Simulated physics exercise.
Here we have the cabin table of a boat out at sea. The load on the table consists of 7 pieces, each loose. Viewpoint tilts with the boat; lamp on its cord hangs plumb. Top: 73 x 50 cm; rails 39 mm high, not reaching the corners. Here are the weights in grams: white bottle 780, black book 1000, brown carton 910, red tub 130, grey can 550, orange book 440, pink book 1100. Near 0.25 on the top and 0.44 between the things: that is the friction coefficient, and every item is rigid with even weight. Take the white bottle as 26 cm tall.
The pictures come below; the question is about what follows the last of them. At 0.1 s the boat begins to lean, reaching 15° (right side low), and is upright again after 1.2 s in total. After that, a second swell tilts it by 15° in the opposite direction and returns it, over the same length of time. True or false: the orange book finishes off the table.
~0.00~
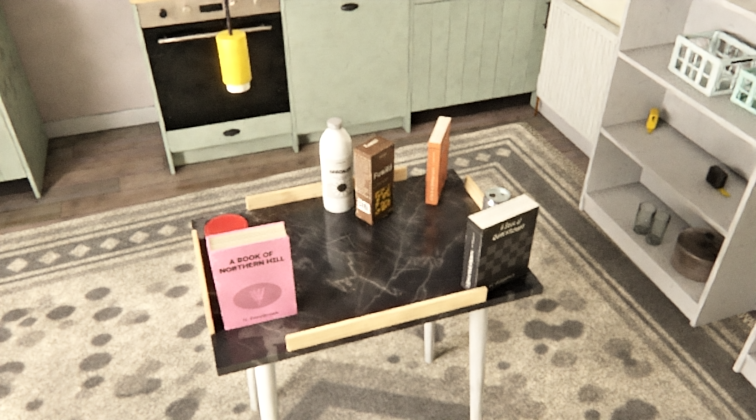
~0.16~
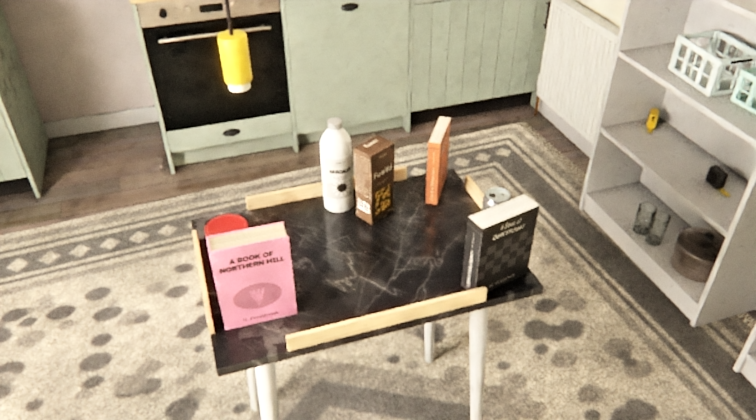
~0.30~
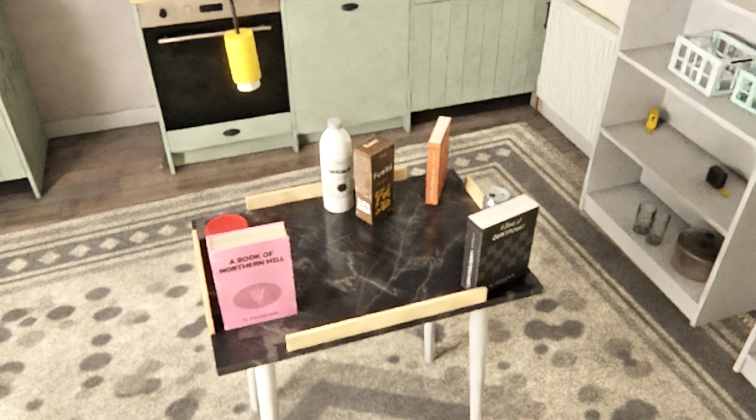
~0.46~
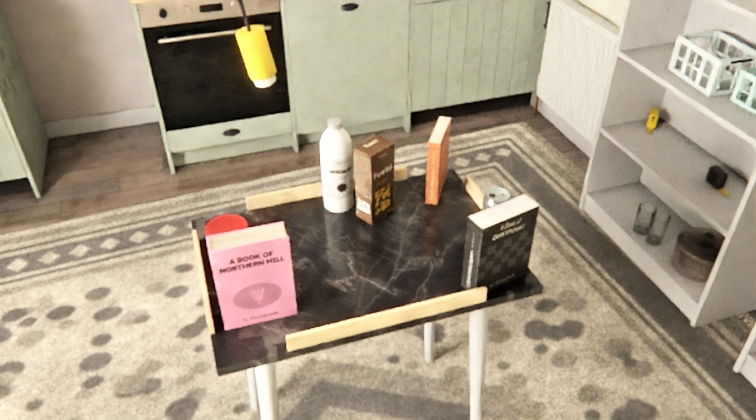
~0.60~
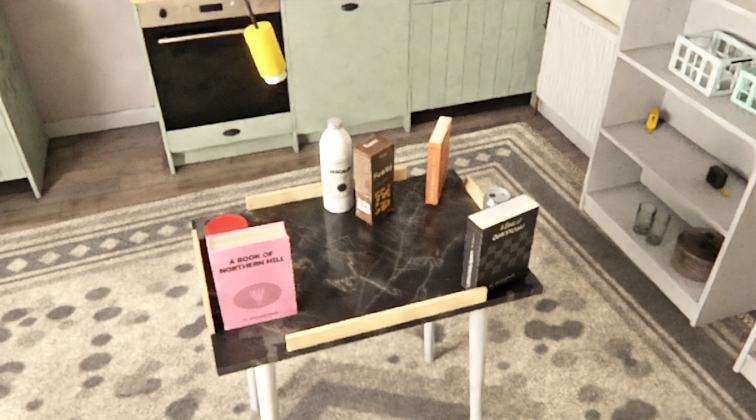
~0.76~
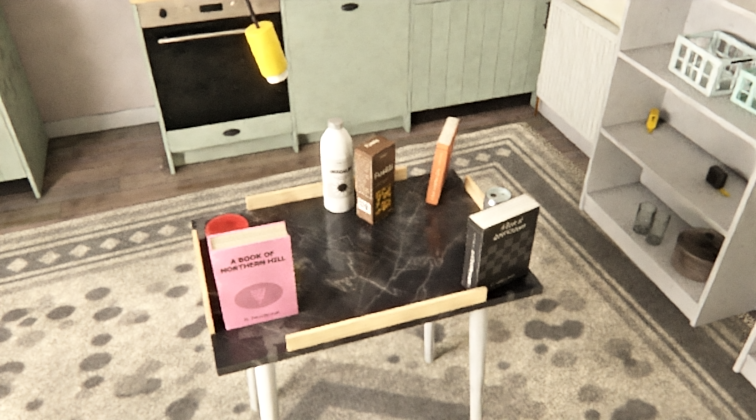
True.
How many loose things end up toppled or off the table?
I get 1.
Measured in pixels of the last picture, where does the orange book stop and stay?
At pixel (487, 401) or so, give or take.
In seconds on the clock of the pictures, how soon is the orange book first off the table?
1.1 s or so.
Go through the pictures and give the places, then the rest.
Boat level; orange book (438, 161); white bottle (337, 164), in the first picture.
Boat level; brown carton (375, 181), in the second picture.
Boat heeled 4°, right side down; pink book (254, 277), in the third picture.
Boat heeled 10°, right side down; white bottle (337, 164); black book (499, 247), in the fourth picture.
Boat heeled 14°, right side down; brown carton (375, 181), in the fifth picture.
Boat heeled 15°, right side down; orange book (442, 161) tipped 7° against what carries it, in the sixth picture.
Around 1.06 s, boat heeled 5°, right side down; orange book now off the table.
Around 1.36 s, boat level.
Around 1.56 s, boat heeled 6°, left side down.
Finally (3.0 s), off the table, orange book; the other 6 still in place (within 5 cm). In the last view, orange book near (487, 401).
